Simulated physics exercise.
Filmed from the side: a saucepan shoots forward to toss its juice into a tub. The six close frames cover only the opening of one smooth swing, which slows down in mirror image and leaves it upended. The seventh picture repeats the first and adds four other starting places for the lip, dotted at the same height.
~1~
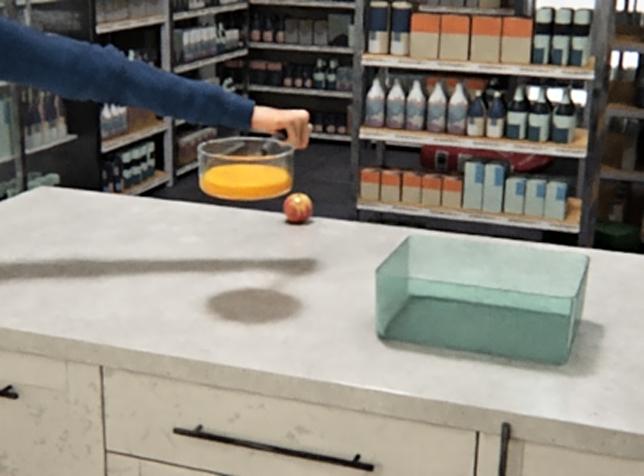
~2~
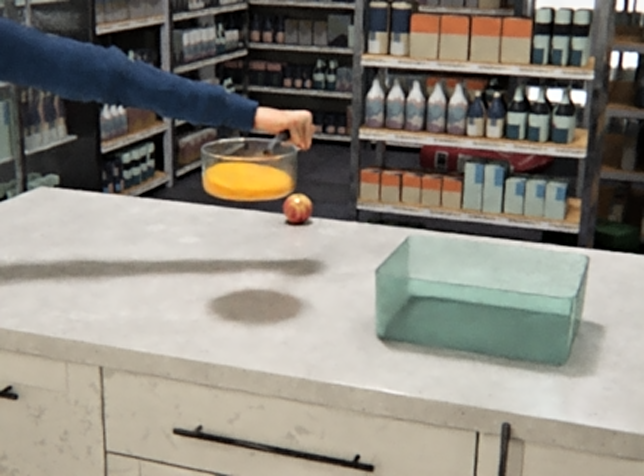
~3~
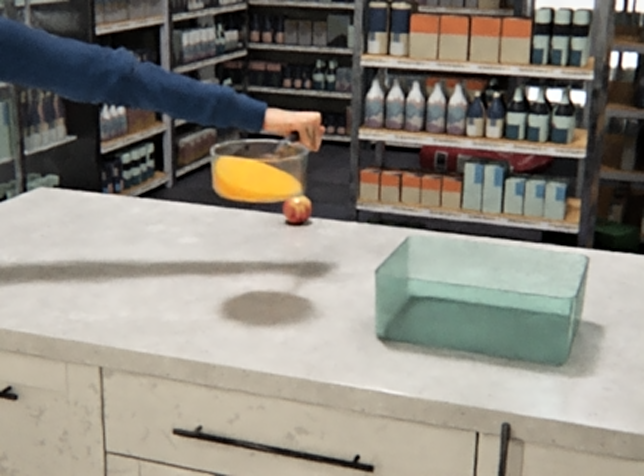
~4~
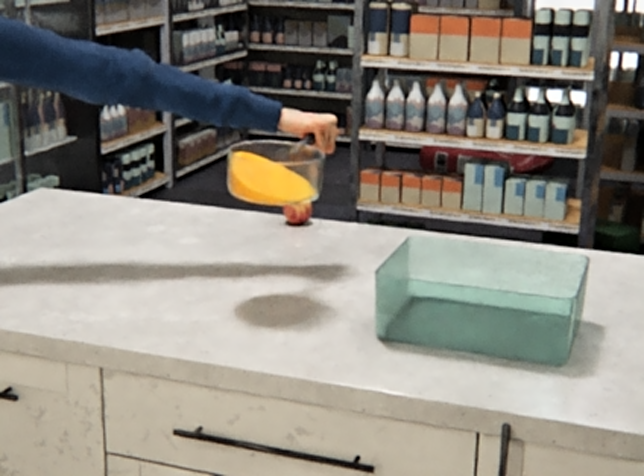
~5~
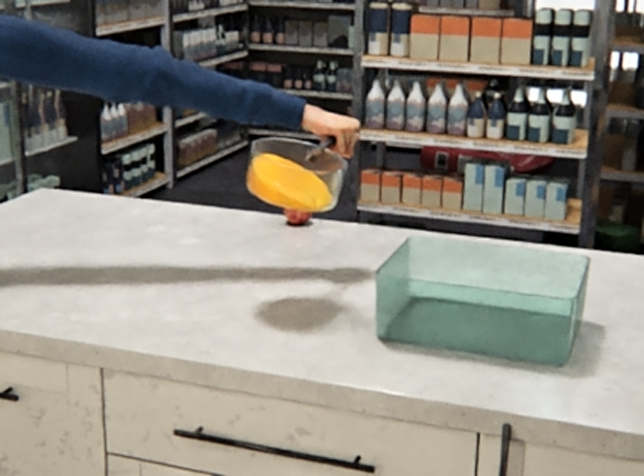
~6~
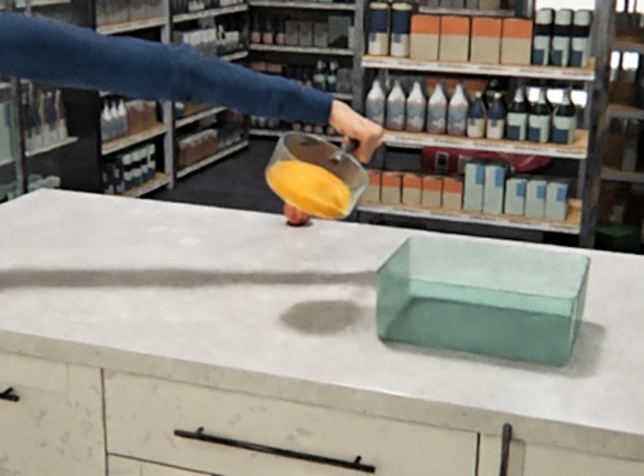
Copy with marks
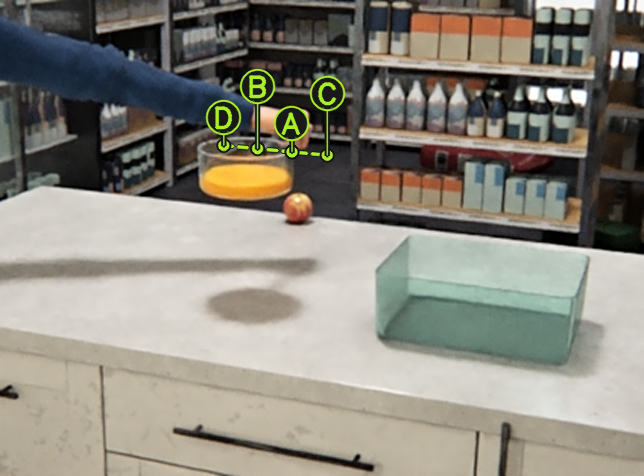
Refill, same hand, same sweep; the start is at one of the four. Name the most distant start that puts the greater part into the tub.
Dot B.
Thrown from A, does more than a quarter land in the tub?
Yes, it does.
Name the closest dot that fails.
The answer is D.
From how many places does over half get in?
Three.
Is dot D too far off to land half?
Yes.
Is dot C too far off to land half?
No, not at all.
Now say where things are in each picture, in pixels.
Upright, lip at (289, 151); tub from (376, 335) to (569, 364); nothing has left yet.
Upright, lip at (292, 152); nothing has left yet.
Upright, lip at (303, 153); nothing has left yet.
Tipped about 3°, lip at (320, 158); nothing has left yet.
Tipped about 13°, lip at (343, 168); nothing has left yet.
Tipped about 27°, lip at (365, 184); nothing has left yet.
On the marked copy, A at (291, 151); B at (257, 148); C at (327, 155); D at (223, 145).
Choosing A, about 84 % lands in the tub, 9 % falls short and 7 % goes beside or beyond.
Choosing B, about 66 % lands in the tub, 28 % falls short and 7 % goes beside or beyond.
Choosing C, about 92 % lands in the tub, 2 % falls short and 6 % goes beside or beyond.
Choosing D, about 31 % lands in the tub, 67 % falls short and 3 % goes beside or beyond.
